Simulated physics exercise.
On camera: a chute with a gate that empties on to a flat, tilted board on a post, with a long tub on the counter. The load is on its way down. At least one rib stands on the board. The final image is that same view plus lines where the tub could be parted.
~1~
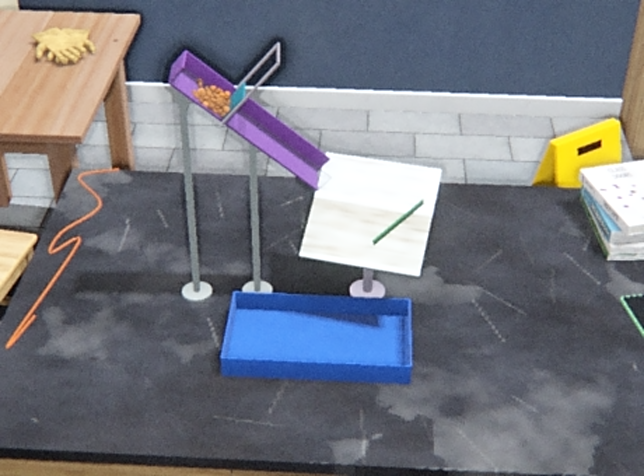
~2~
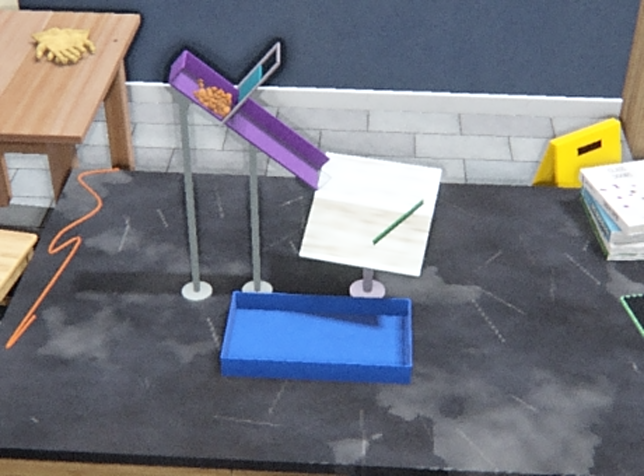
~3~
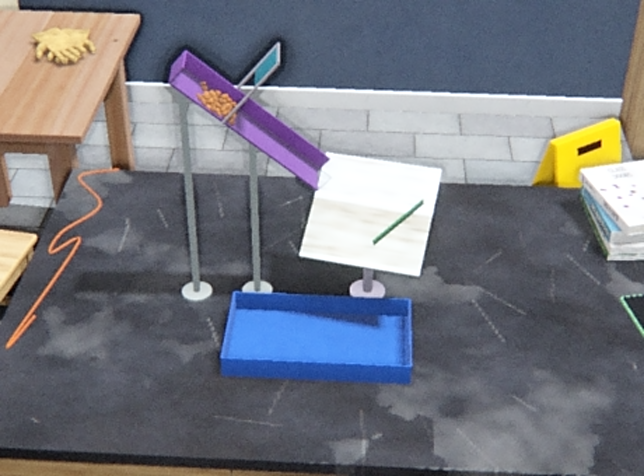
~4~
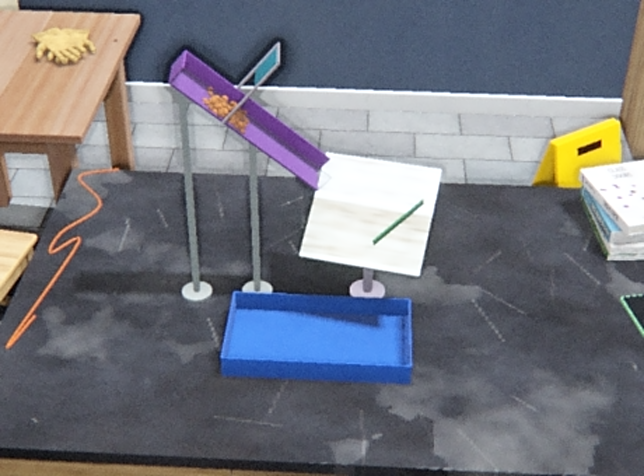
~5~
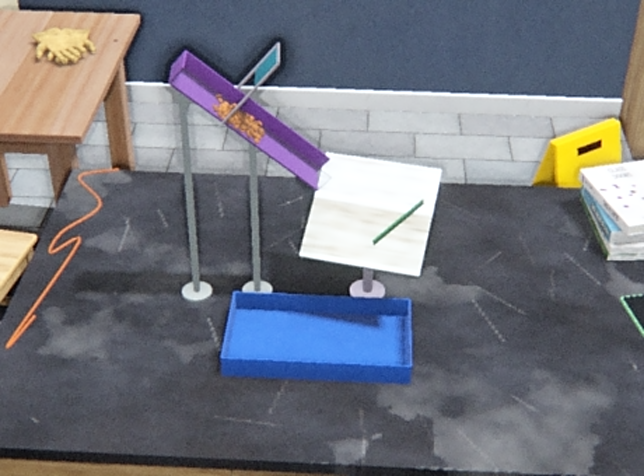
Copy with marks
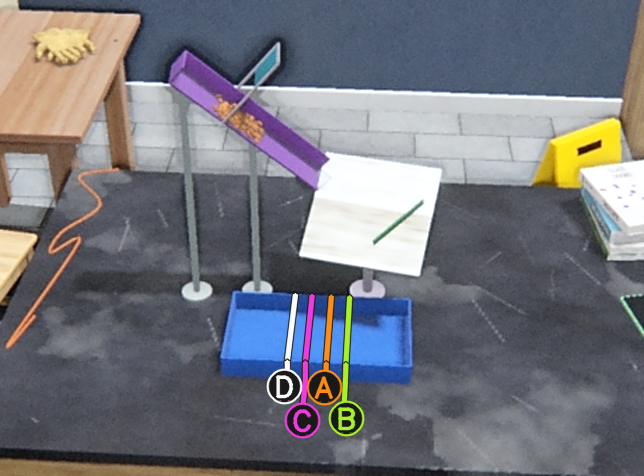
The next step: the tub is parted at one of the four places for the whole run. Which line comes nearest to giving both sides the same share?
Best: B.
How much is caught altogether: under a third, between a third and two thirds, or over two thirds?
About that: Over two thirds.
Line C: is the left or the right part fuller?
More lands on the right.
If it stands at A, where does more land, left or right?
The right side.
On the marked copy, line A crosses the front rim at (326, 362); line B crosses the front rim at (345, 363); line C crosses the front rim at (305, 361); line D crosses the front rim at (287, 360).
With A, of what is caught, a small share on the left of the divider, all but a few on the right.
With B, of what is caught, close to a third on the left of the divider, close to two thirds on the right.
With C, of what is caught, none at all on the left of the divider, the whole lot on the right.
With D, of what is caught, none at all on the left of the divider, the whole lot on the right.
